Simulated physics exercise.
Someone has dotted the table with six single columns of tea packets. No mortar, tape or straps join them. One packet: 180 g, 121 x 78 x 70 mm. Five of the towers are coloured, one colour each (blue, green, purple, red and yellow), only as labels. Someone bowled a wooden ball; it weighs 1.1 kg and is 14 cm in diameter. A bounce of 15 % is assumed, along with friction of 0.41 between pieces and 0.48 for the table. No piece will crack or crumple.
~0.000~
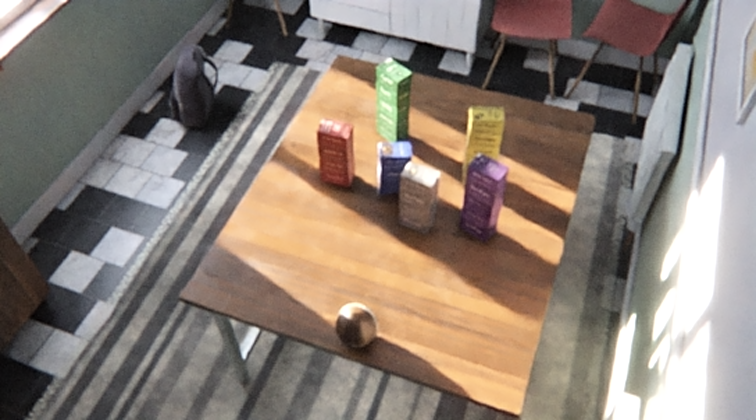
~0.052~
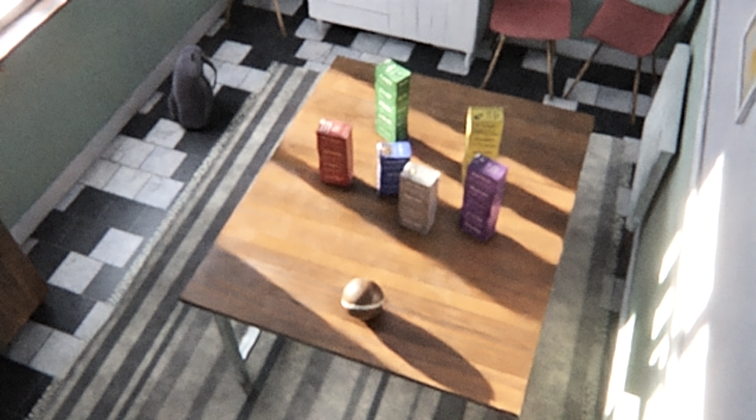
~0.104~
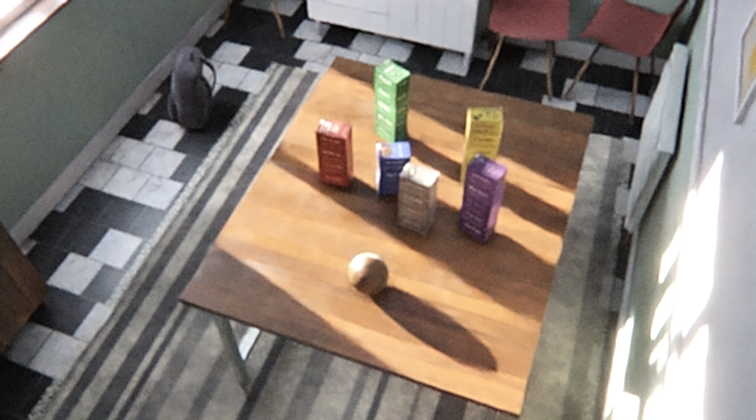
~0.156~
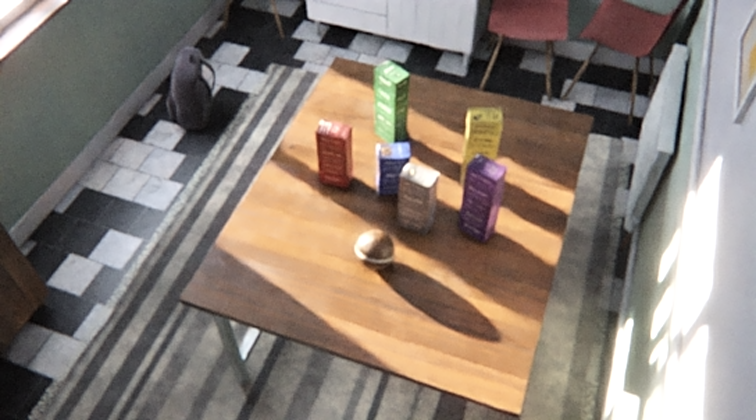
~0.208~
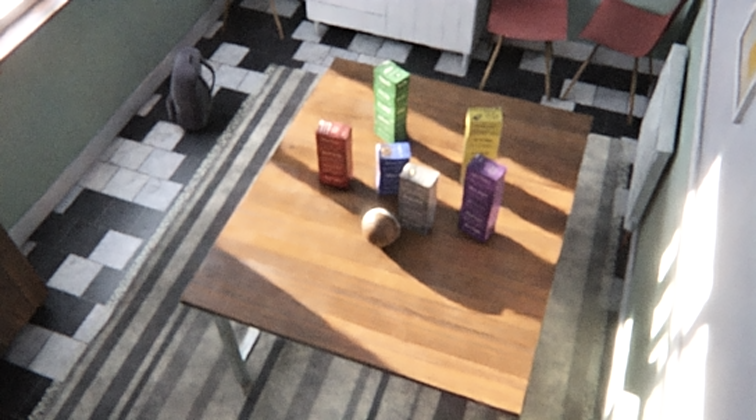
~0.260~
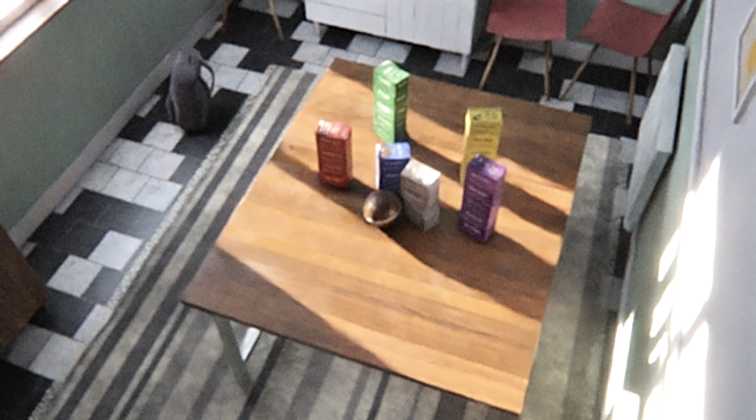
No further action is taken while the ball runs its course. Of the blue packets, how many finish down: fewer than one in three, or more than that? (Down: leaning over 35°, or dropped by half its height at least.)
Of the blue packets, more than one in three.
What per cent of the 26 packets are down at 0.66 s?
10 %.
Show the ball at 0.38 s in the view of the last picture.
Around (382, 178).
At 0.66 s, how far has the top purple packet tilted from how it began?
I'd put it at roughly 0 degrees away from its starting angle.
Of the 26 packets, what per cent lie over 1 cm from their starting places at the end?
45 in a hundred.
Around 0.38 s, ball still moving; none of the 3 blue packets down (0 of 26 in all colours); top blue packet tipped 19°.
Around 0.66 s, ball still moving; 2 of the 3 blue packets down (2 of 26 in all colours); top blue packet on its side.
Finally (1.7 s), ball rolling away; 2 of the 3 blue packets down (2 of 26 in all colours); top blue packet on its side; top green packet displaced 12 mm. That is 67 per cent. Seen by the last camera, middles, top blue packet near (409, 170), top green packet near (392, 77).
